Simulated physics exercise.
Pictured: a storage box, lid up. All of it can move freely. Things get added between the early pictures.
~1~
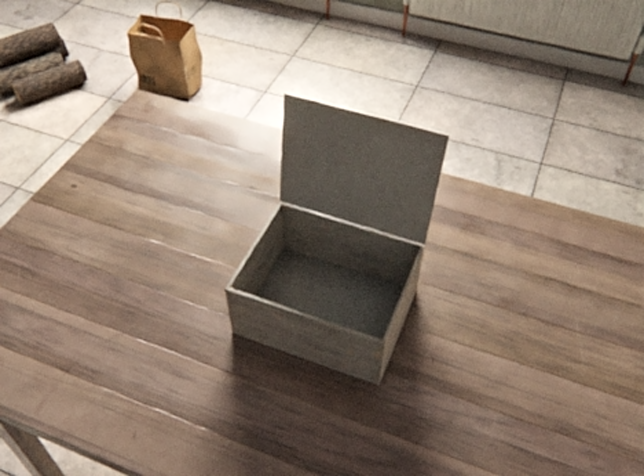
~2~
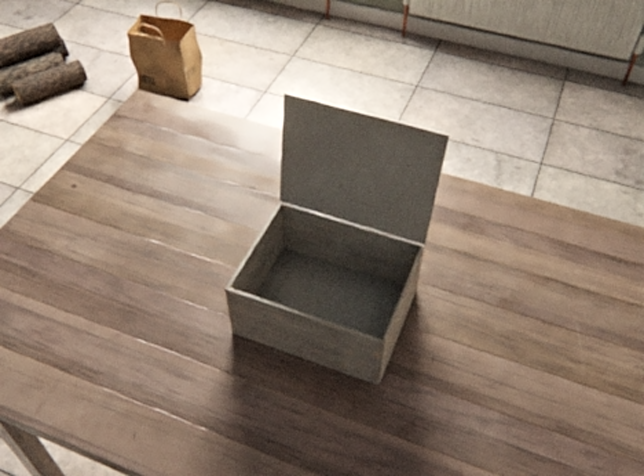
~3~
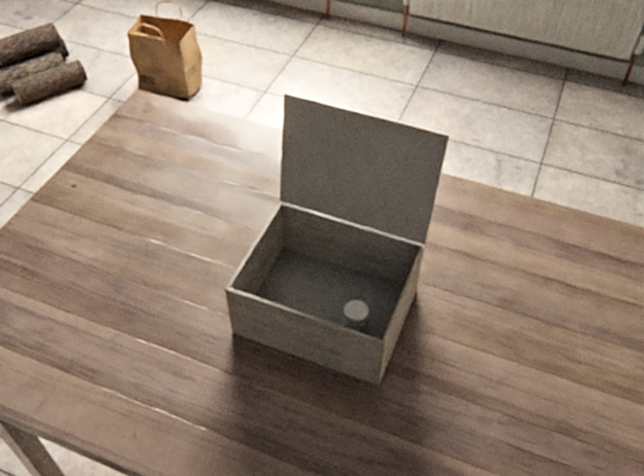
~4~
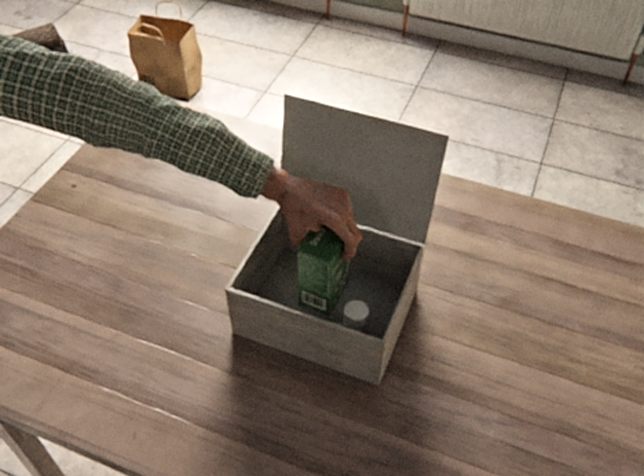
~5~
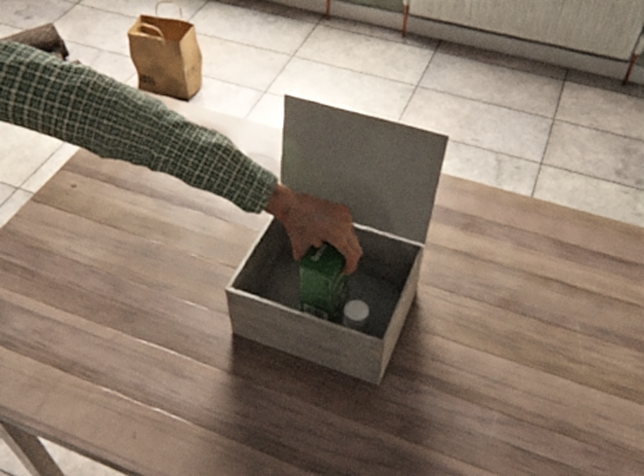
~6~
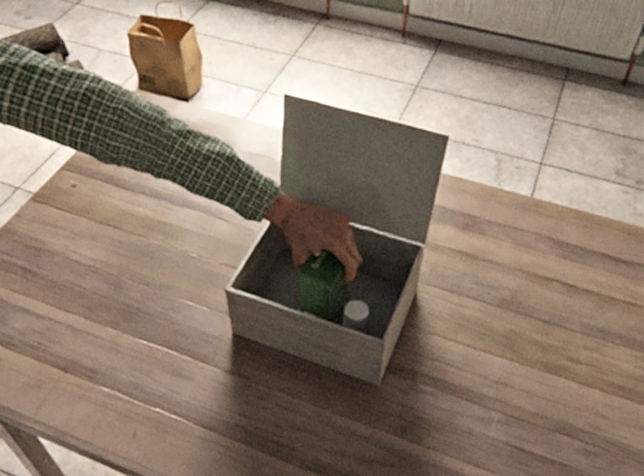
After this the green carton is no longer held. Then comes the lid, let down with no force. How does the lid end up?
The lid ends up propped open.
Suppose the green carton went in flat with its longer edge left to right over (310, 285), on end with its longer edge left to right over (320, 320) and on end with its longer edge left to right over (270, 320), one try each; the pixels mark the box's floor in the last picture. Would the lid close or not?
Lid: First closed, second open, third open.
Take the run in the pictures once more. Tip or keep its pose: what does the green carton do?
Looking at the last picture, it is left as set.
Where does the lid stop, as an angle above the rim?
The lid sits around 18° above the rim.
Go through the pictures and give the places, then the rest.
The last thing is not in view yet, in the first picture.
The last thing is not in view yet, in the second picture.
The last thing is not in view yet; white shaker (355, 325), in the third picture.
Coming down; green carton (324, 268); white shaker (355, 325), in the fourth picture.
Coming down; green carton (325, 282); white shaker (355, 325), in the fifth picture.
Put in, still held; green carton (325, 289); white shaker (355, 325), in the sixth picture.
Then, 1.20 s later than the last frame, lid starting down.
Then, 1.60 s later than the last frame, lid 57° above the rim.
Then, 1.80 s later than the last frame, lid 35° above the rim.
When it is over, lid 19° above the rim; both as before. End places, in pixels of the last picture, green carton near (325, 289).
